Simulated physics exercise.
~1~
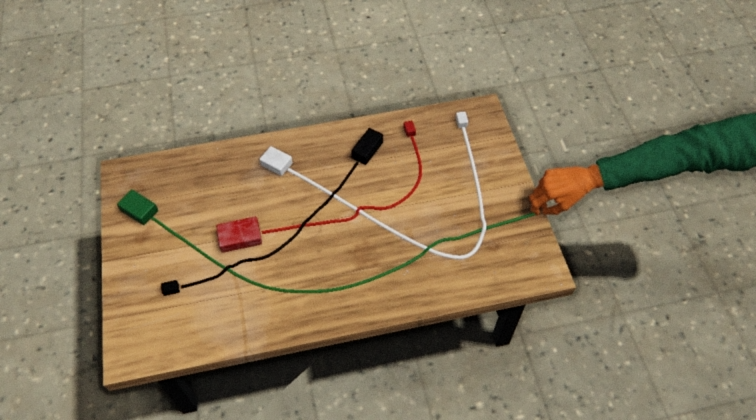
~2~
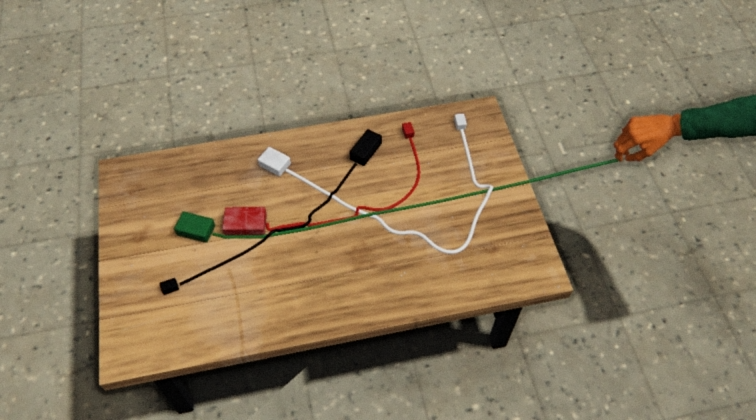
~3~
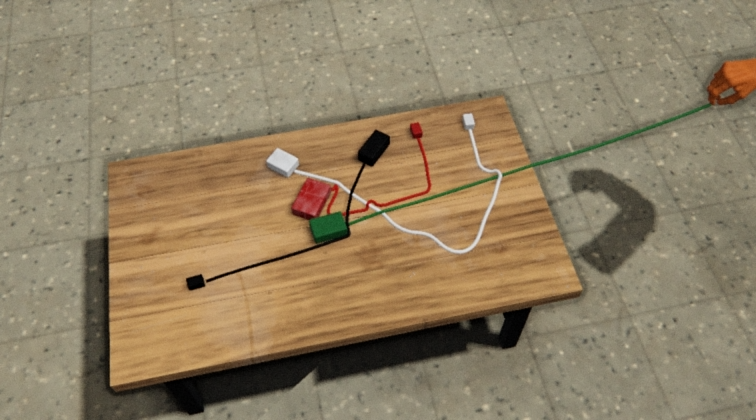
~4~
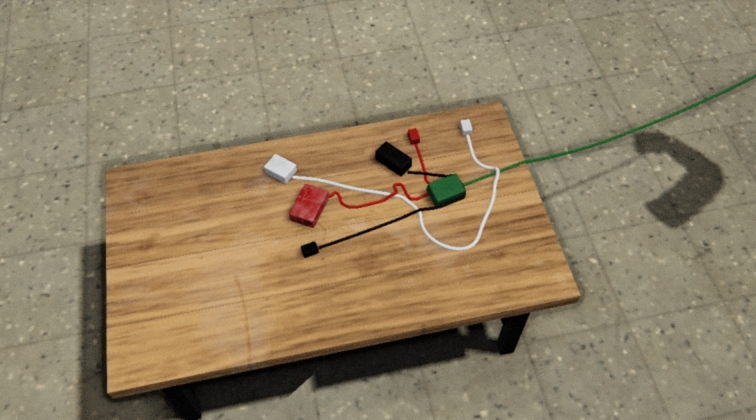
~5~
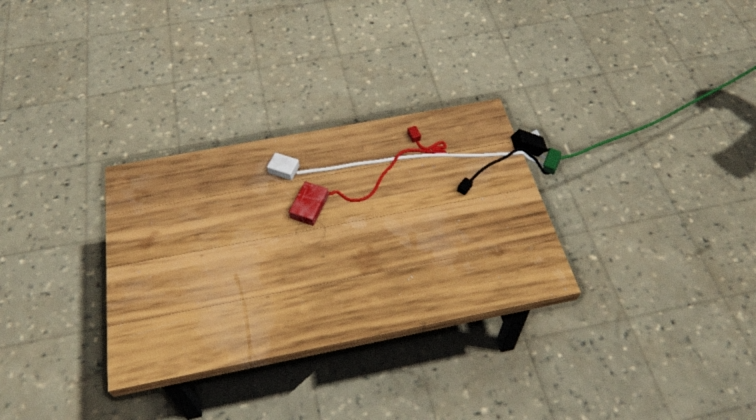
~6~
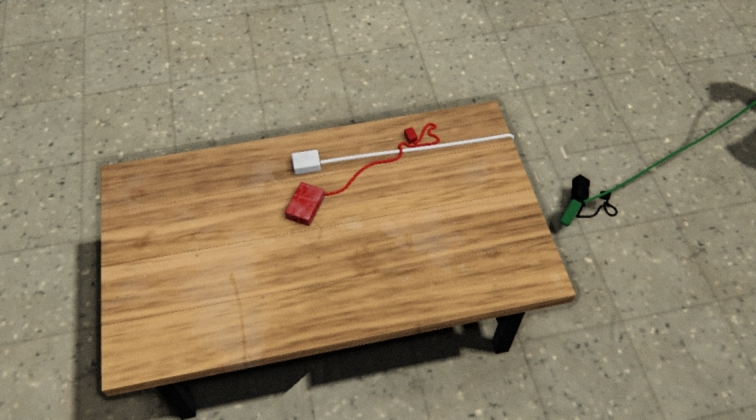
A hand pulls the green lead rightwards, dragging its charger and the black one off the table.
